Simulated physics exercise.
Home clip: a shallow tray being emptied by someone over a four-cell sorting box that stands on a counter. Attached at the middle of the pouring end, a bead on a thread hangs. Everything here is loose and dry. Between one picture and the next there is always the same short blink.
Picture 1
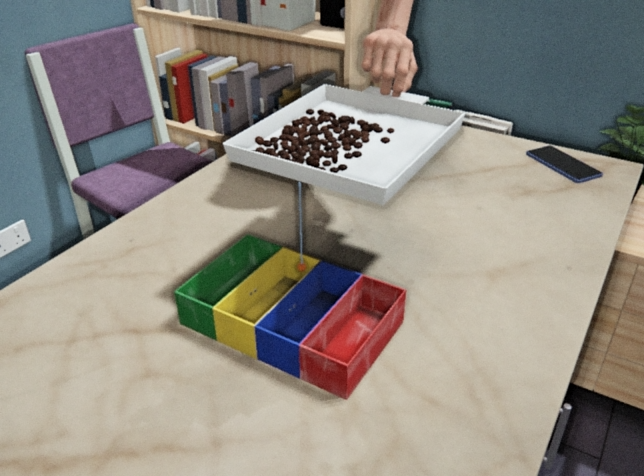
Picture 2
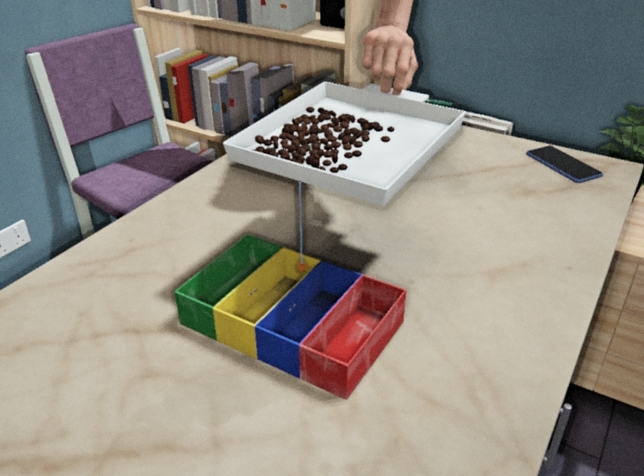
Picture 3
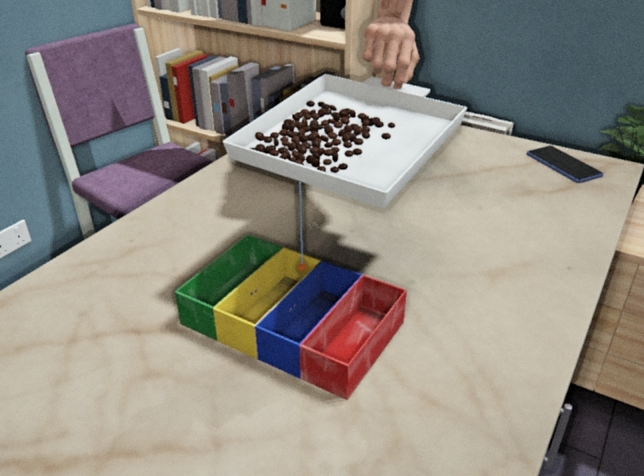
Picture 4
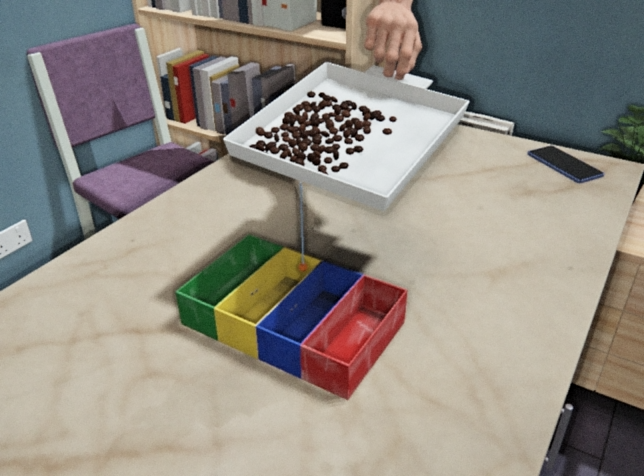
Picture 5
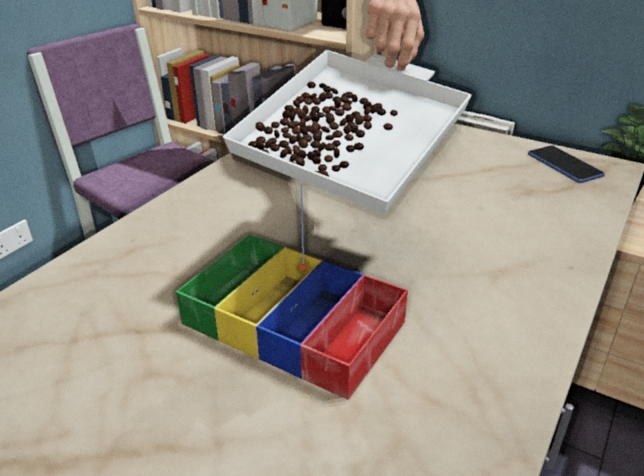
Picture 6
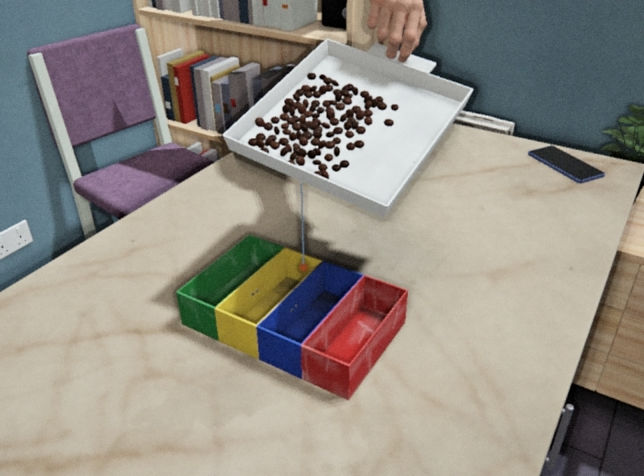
A shallow white tray of small dark brown pieces, held by a hand at its back, slowly tilted toward its right front corner above a box with green, yellow, blue and red cells.
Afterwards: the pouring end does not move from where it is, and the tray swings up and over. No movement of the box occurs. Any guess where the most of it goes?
I'd say the red cell.
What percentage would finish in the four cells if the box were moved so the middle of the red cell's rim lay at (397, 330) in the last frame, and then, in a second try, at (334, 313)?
Around 100 then around 60 per cent.
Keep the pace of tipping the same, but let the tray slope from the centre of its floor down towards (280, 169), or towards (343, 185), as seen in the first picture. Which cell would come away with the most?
The cell in green, then the cell in red.
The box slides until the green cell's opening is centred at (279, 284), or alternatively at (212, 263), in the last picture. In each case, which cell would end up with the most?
The first time that blue cell comes out on top, the second time red.
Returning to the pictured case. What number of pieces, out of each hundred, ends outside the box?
About 10 %.
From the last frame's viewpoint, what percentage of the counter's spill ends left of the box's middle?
0 %, roughly.
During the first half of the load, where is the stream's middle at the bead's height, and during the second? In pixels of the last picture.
Starting near (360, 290), moving on to near (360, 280).
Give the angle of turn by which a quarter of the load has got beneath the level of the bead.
The angle is roughly 85° at that point.
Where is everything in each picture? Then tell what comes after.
In the first picture, corners of the pouring end (228, 143) and (384, 186), level; middle of the load (315, 139), flat chocolate drops; bead on its thread (302, 267); green cell (196, 313); yellow cell (235, 330); blue cell (278, 349); red cell (324, 369).
In the second picture, corners of the pouring end (228, 142) and (384, 187), level; middle of the load (315, 138).
In the third picture, corners of the pouring end (228, 141) and (385, 190), tipped barely, lowest at the right corner; middle of the load (316, 135).
In the fourth picture, corners of the pouring end (228, 138) and (385, 194), tipped a little, lowest at the right corner; middle of the load (316, 131).
In the fifth picture, corners of the pouring end (228, 136) and (386, 198), tipped a little, lowest at the right corner; middle of the load (317, 126).
In the sixth picture, corners of the pouring end (228, 134) and (386, 202), tipped clearly, lowest at the right corner; middle of the load (317, 122); green cell (198, 313); yellow cell (237, 330); blue cell (280, 349); red cell (325, 369).
Just after the last frame, tray tipped steeply; almost all on the tray; just a few falling or outside the box.
A moment on, tray tipped right over; roughly two thirds on the tray; roughly a quarter in the red cell; about a tenth in the blue cell; about a tenth falling or outside the box.
Further on, tray tipped past a quarter turn; the larger part in the red cell; about a tenth in the blue cell; about a tenth falling or outside the box.
When it is over, tray tipped past a quarter turn; the larger part in the red cell; about a tenth in the blue cell; not one in the yellow cell; not one in the green cell; about a tenth outside the box.
